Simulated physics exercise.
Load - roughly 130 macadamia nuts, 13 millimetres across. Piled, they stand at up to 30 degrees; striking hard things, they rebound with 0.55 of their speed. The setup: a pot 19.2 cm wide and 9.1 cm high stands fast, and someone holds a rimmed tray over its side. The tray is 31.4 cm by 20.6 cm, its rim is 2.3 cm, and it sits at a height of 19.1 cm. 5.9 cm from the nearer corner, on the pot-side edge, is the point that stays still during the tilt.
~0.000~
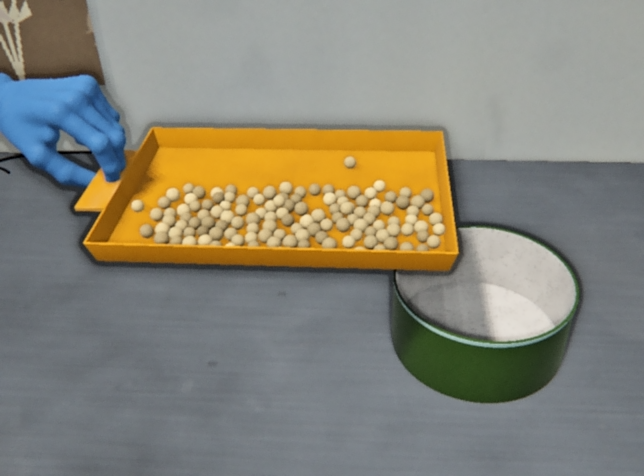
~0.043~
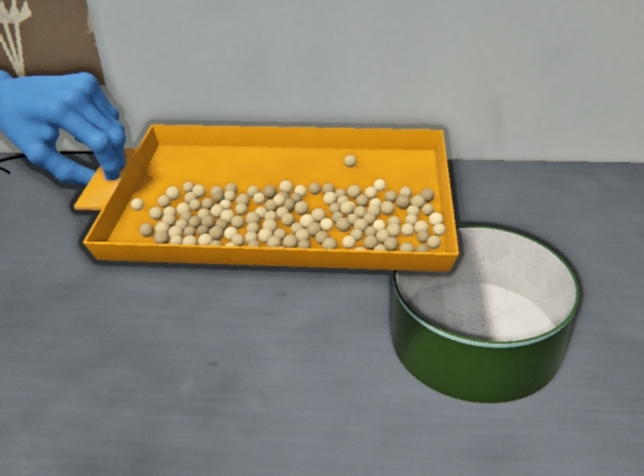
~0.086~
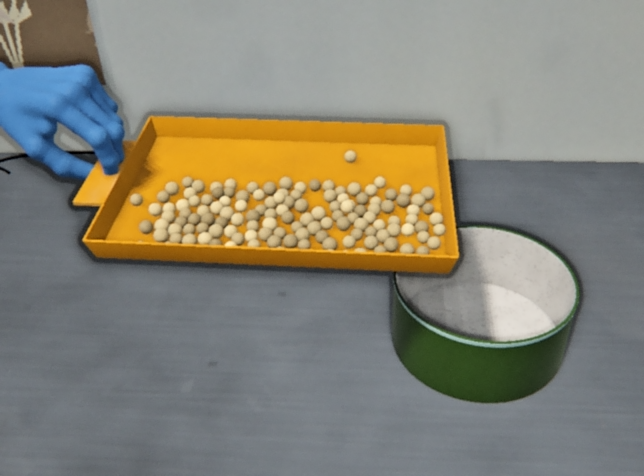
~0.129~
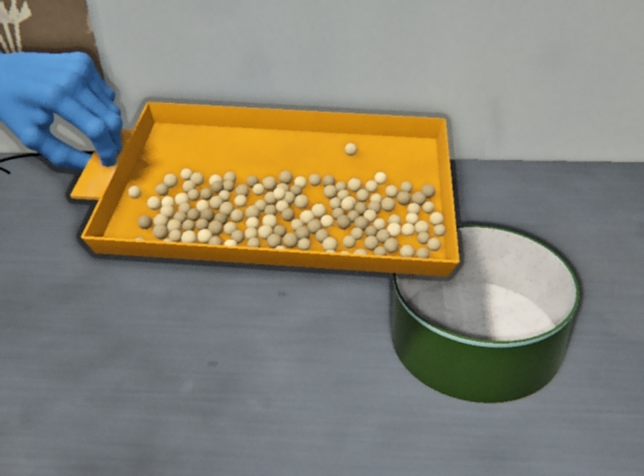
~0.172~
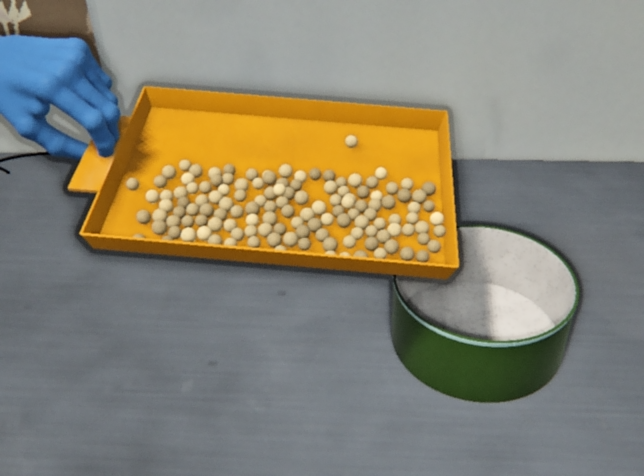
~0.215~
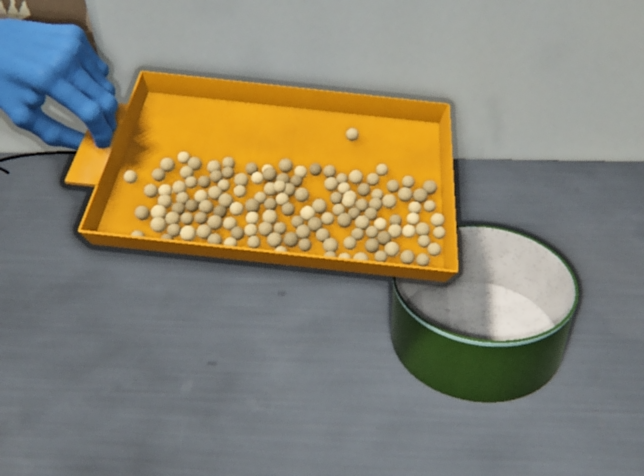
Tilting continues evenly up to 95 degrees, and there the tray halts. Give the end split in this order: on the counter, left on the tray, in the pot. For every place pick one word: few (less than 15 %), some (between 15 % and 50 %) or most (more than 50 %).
Counter gets most, left on the tray gets few, pot gets few.
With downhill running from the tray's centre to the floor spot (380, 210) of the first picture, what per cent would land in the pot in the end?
Estimate: Some 70 per cent.
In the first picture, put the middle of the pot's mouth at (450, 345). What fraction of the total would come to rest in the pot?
60 %.
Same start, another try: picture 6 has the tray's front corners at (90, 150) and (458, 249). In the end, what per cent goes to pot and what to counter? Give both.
Split: Pot = 80, counter = 20.
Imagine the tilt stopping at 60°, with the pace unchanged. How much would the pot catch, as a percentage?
Pot share: About 0 per cent.
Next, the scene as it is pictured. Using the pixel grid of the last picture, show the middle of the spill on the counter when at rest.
Middle of the spill at rest: Roughly (420, 458).
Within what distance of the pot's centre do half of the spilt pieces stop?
That comes to near 22 cm.
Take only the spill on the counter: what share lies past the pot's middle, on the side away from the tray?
Share: Around 20 %.
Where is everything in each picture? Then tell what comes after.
In the first frame, tray tilt 0 degrees, front corners at (92, 240) and (451, 249); middle of the pieces at (288, 221); pot at (484, 278).
In the second frame, tray tilt 1 degrees, front corners at (92, 239) and (451, 250); middle of the pieces at (288, 220).
In the third frame, tray tilt 3 degrees, front corners at (91, 237) and (451, 253), lowest corner right front; middle of the pieces at (288, 218).
In the fourth frame, tray tilt 7 degrees, front corners at (90, 233) and (451, 257), lowest corner right front; middle of the pieces at (288, 215).
In the fifth frame, tray tilt 12 degrees, front corners at (89, 230) and (451, 261), lowest corner right front; middle of the pieces at (288, 212).
In the sixth frame, tray tilt 16 degrees, front corners at (87, 227) and (451, 266), lowest corner right front; middle of the pieces at (288, 210); pot at (484, 277). Its pace works out near 105 degrees a second.
After 0.59 s, tilt 55 degrees; the tray holds 100 %, the pot 0 %.
Then, at 0.83 s, tilt 80 degrees; the tray holds 100 %, the pot 0 %.
Then, at 1.19 s, tilt 95 degrees; the tray holds 10 %, the pot 0 %.
By 2.5 s all is still; counter 100 %, tray 0 %, pot 0 %.
